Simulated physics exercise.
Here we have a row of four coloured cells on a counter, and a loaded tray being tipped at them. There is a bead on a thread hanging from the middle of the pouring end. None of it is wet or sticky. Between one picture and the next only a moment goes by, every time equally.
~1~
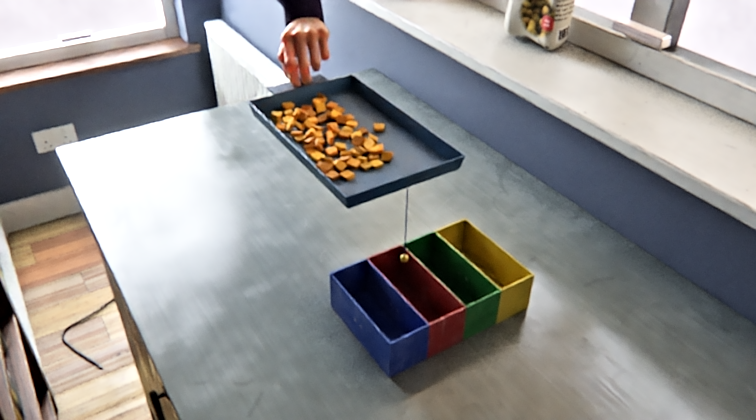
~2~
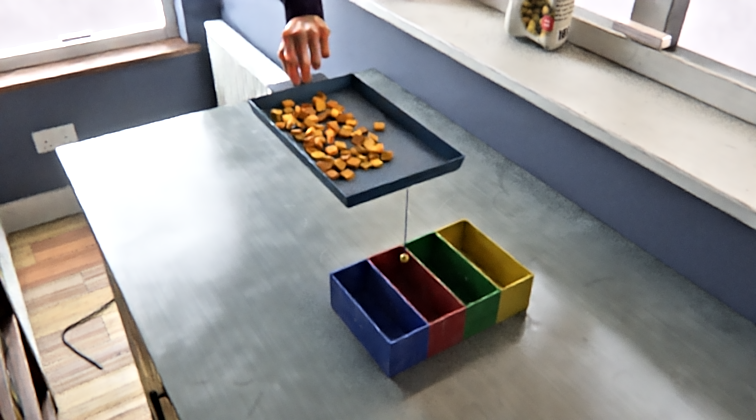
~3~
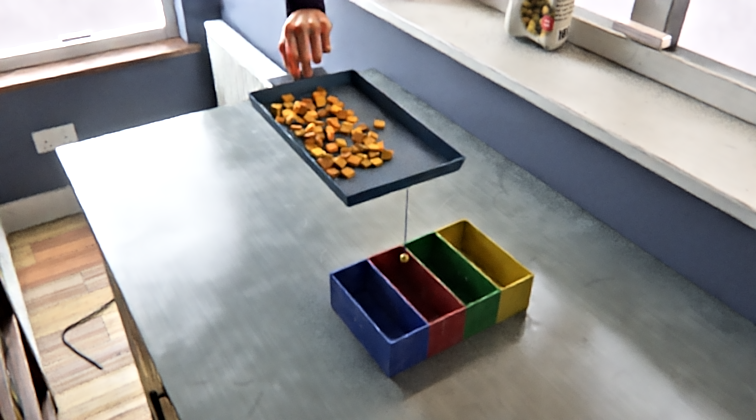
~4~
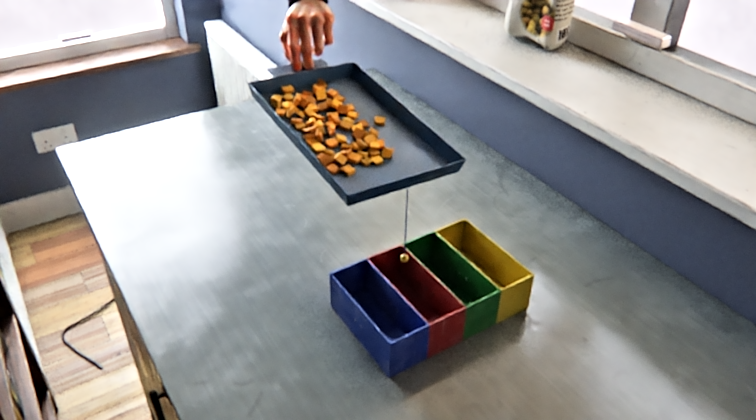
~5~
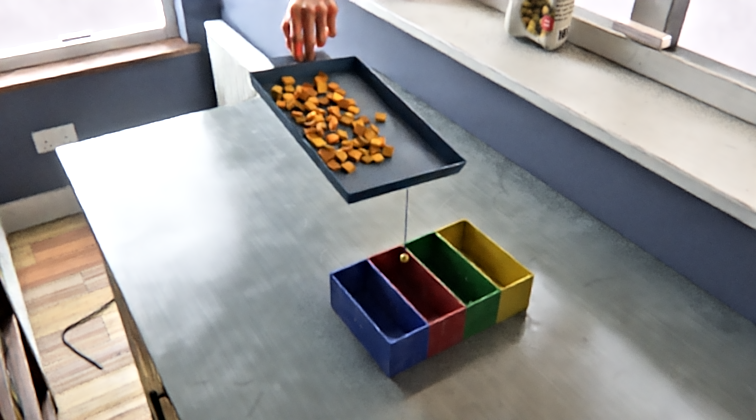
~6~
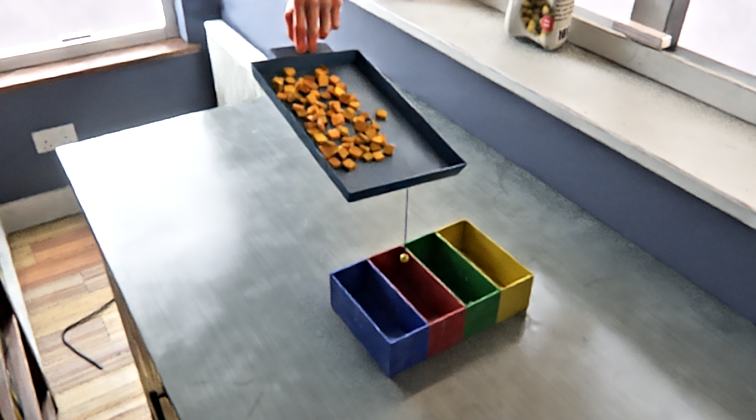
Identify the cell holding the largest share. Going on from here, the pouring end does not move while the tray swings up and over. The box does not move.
Largest share: Green.
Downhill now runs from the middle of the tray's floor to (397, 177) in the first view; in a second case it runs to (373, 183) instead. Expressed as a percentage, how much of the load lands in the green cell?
In turn some 30 and 0 per cent.
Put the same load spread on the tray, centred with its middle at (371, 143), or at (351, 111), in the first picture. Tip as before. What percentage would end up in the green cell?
Around 50 percent the first time, around 50 percent the second.
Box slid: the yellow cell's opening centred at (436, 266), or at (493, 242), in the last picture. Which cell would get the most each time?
The yellow cell, then green.
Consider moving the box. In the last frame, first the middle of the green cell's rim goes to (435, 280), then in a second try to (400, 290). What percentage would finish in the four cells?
Some 90 and then some 20 per cent.
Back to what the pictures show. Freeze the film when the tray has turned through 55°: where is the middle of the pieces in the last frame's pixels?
Mark it at roughly (432, 158) in the final frame.
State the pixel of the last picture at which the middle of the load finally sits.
Near pixel (454, 289).
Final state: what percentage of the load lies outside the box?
That comes to some 0 per cent.
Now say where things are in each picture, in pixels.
Corners of the pouring end near (348, 194) and (460, 155), level; middle of the load near (331, 134), small crackers; bead on its thread near (405, 258); blue cell near (409, 348); red cell near (446, 329); green cell near (482, 312); yellow cell near (515, 296), in the first frame.
Corners of the pouring end near (348, 194) and (461, 155), level; middle of the load near (331, 133), in the second frame.
Corners of the pouring end near (348, 193) and (461, 156), tipped barely, lowest at the right corner; middle of the load near (331, 129), in the third frame.
Corners of the pouring end near (349, 191) and (462, 158), tipped a little, lowest at the right corner; middle of the load near (331, 124), in the fourth frame.
Corners of the pouring end near (351, 190) and (462, 160), tipped a little, lowest at the right corner; middle of the load near (332, 119), in the fifth frame.
Corners of the pouring end near (352, 189) and (462, 162), tipped a little, lowest at the right corner; middle of the load near (333, 114); blue cell near (409, 348); red cell near (446, 329); green cell near (482, 312); yellow cell near (515, 296), in the sixth frame.
Shortly afterwards, tray tipped steeply; the whole lot on the tray.
Next, tray tipped right over; the bulk on the tray; a little in the yellow cell; a little in the green cell.
Some moments later, tray tipped past a quarter turn; near two thirds in the green cell; near a third in the yellow cell; only a few in the red cell.
In the end, tray tipped past a quarter turn; near two thirds in the green cell; near a third in the yellow cell; only a few in the red cell; none at all in the blue cell.
